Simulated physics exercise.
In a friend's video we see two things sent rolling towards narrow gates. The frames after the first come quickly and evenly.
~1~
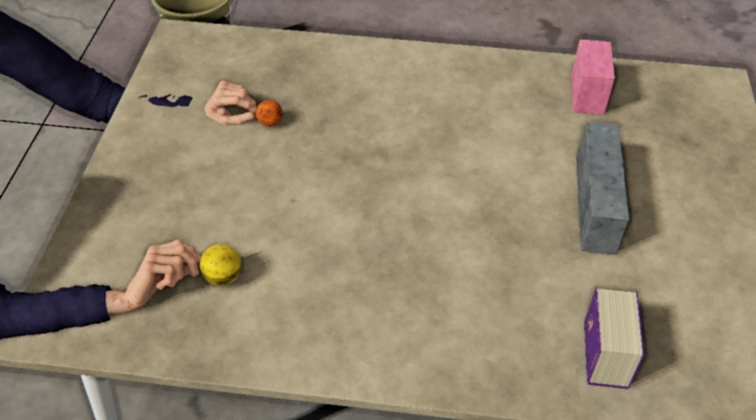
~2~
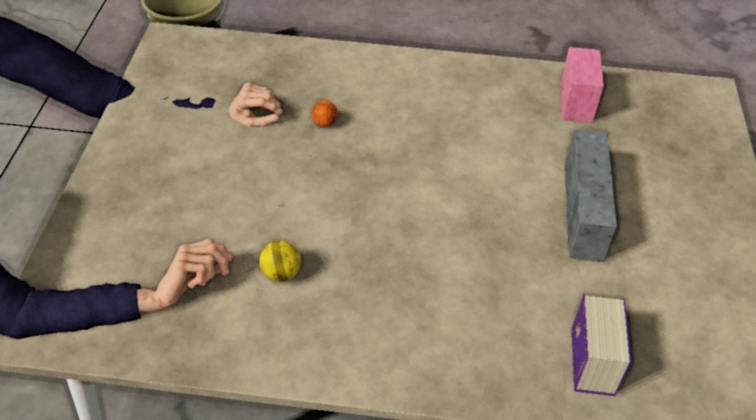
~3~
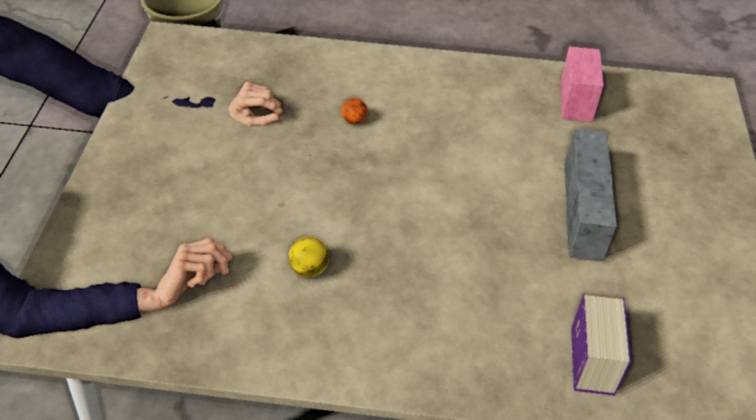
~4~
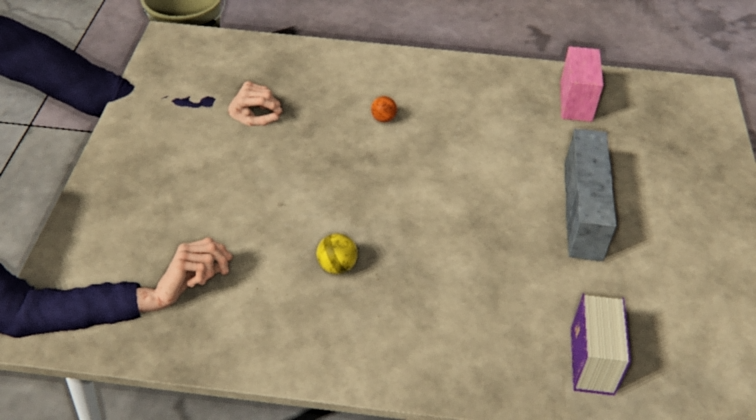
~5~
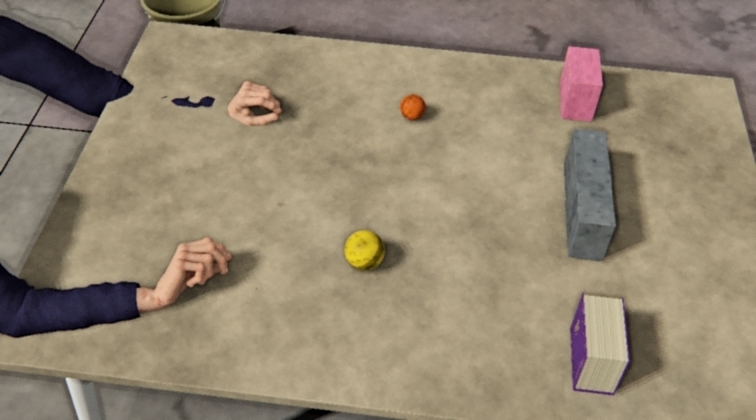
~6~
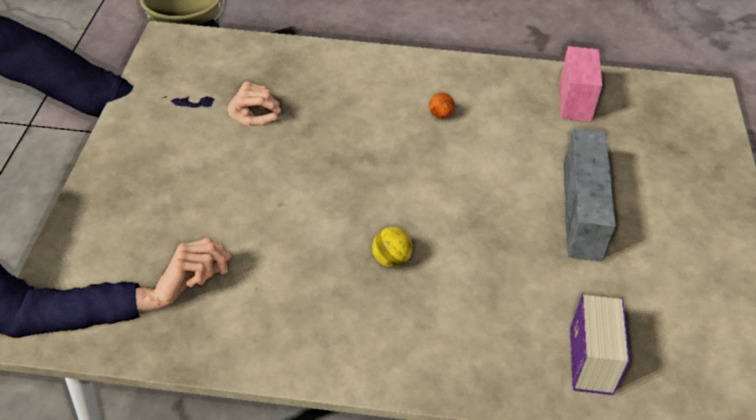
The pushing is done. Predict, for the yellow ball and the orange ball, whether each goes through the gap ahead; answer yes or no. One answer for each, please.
Yellow ball - no; orange ball - no.
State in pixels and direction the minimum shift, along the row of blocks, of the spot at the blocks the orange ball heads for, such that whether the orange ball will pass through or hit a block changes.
Shift: Approx. 12 px, direction down.
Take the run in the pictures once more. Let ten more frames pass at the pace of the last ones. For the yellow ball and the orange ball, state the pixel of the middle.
The yellow ball ends up near (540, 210) and the orange ball near (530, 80).
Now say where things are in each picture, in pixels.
In the first picture, yellow ball (221, 265) under the hand; orange ball (269, 114) under the hand; grey brick (601, 186).
In the second picture, yellow ball (280, 261); orange ball (325, 114).
In the third picture, yellow ball (309, 257); orange ball (355, 111).
In the fourth picture, yellow ball (337, 254); orange ball (384, 109).
In the fifth picture, yellow ball (365, 251); orange ball (413, 107).
In the sixth picture, yellow ball (392, 248); orange ball (442, 106); pink block (580, 84).
Then, 0.40 s later than the last frame, yellow ball coming back near (535, 210); orange ball coming back near (529, 76).
Then, 1.02 s later than the last frame, yellow ball coming back near (503, 145); orange ball coming back near (486, 105).
When it is over, the yellow ball bounces off; the orange ball bounces off.
